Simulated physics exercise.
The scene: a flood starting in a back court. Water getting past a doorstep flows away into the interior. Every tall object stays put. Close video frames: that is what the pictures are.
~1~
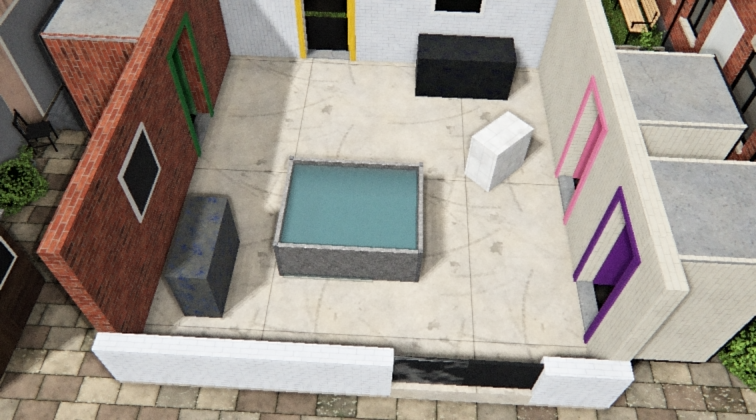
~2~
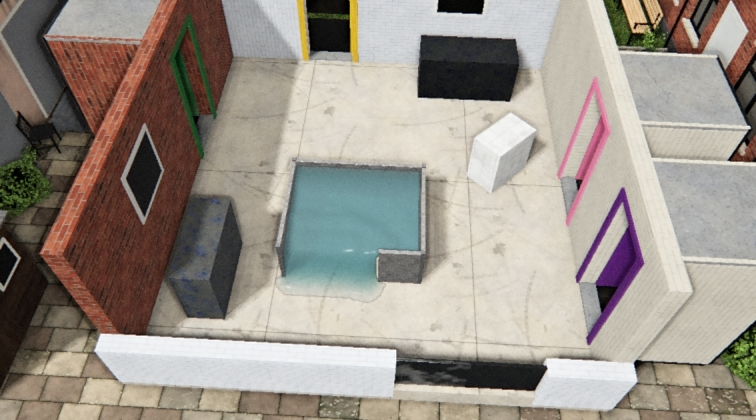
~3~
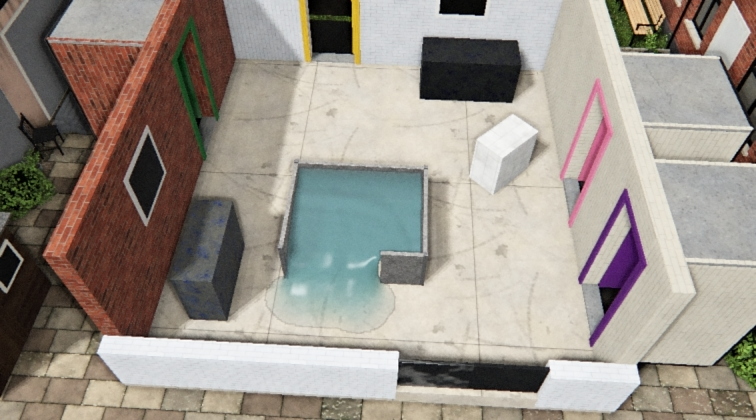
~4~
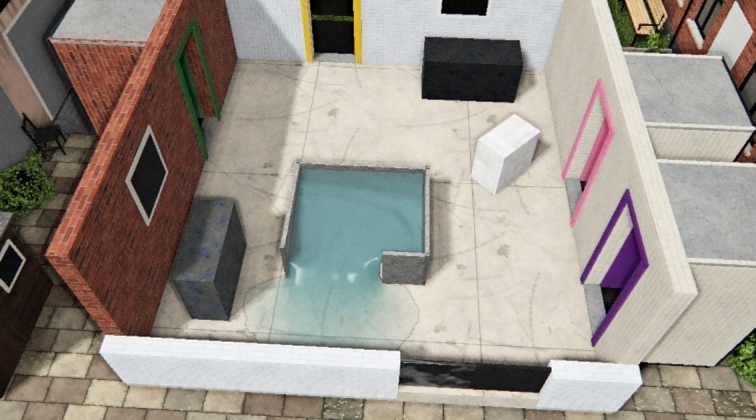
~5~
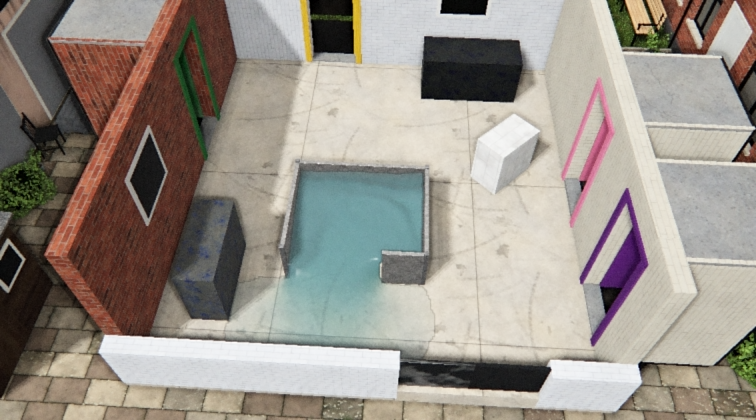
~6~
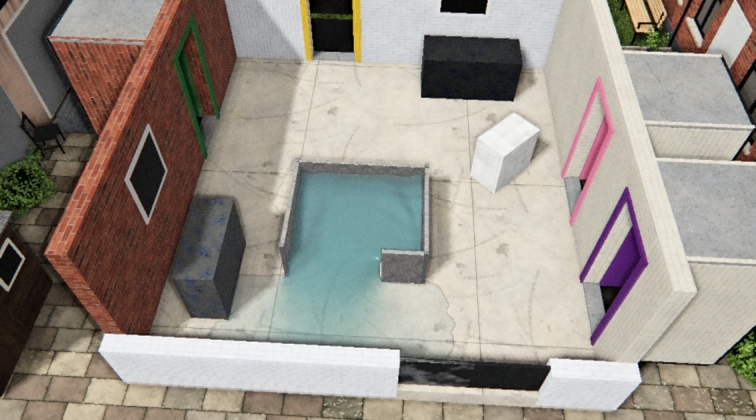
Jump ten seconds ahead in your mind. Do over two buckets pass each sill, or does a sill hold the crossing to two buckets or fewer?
The yellow door passes over two; the green door holds it to two or fewer; the pink door holds it to two or fewer; the purple door passes over two.
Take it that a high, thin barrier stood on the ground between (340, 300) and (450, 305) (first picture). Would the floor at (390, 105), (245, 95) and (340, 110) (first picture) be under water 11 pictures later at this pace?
Log, spots one to three: Spared; spared; spared.
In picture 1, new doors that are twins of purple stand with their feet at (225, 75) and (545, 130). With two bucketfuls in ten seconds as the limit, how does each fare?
Tops it; comes up short.
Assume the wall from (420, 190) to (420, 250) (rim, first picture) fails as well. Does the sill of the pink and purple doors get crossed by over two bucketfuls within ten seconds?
Result - pink: Beyond the limit; purple: Beyond the limit.
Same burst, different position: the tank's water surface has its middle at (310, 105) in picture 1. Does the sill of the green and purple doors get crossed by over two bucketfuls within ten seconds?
Green door: Within the limit; purple door: Exceeds the limit.
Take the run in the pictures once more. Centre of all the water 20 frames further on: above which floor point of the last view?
At about (331, 271).
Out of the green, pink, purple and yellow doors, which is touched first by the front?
The one in purple.
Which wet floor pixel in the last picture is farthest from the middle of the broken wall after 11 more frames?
The front tops out at about (588, 383).
A moment on, water covers 15 % of the floor; the yellow door not reached, the green door not reached, the pink door not reached, the purple door not reached.
Next, water covers 30 % of the floor; the yellow door not reached, the green door not reached, the pink door not reached, the purple door under two buckets in.
Then, water covers 55 % of the floor; the yellow door not reached, the green door wet at the sill, nothing in, the pink door wet at the sill, nothing in, the purple door over two buckets in.
Later, water covers 80 % of the floor; the yellow door over two buckets in, the green door wet at the sill, nothing in, the pink door wet at the sill, nothing in, the purple door far over two buckets in.
In the end, water covers 95 % of the floor; the yellow door over two buckets in, the green door wet at the sill, nothing in, the pink door under two buckets in, the purple door far over two buckets in.
